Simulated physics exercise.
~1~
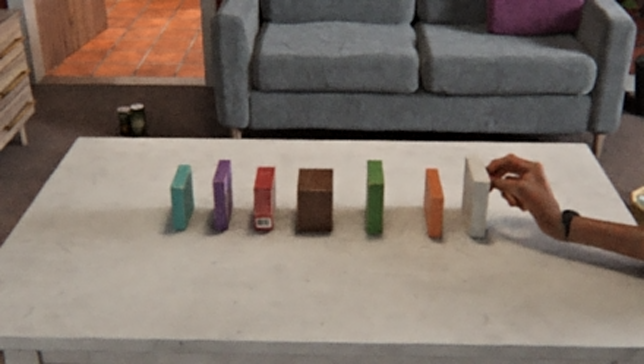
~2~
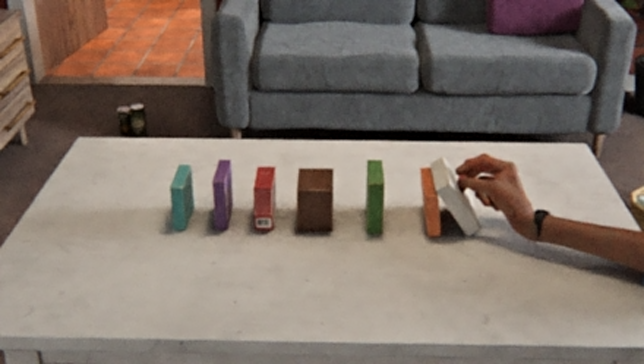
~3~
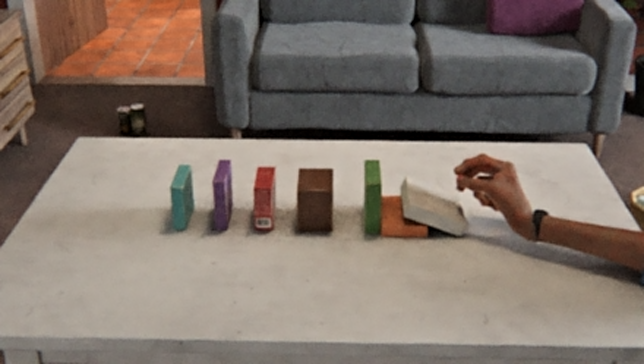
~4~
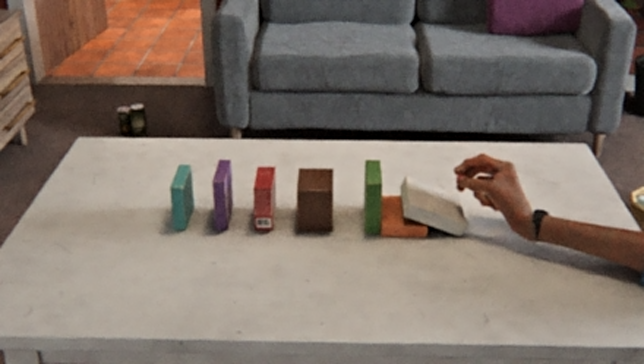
On a pale table in front of a grey sofa, seen from slightly above by a still camera, blocks stand in a spaced row like dominoes. From left to right they are turquoise, purple, red, brown, green, orange and white, and a hand reaches in from the right to the white one. The hand tips the white block leftward until it leans against the orange one, which begins to tilt. Both topple left, the orange piece lying flat beside the green block's base and the white resting slanted on top of it. The green block and all the others stay upright, the hand hovering nearby.
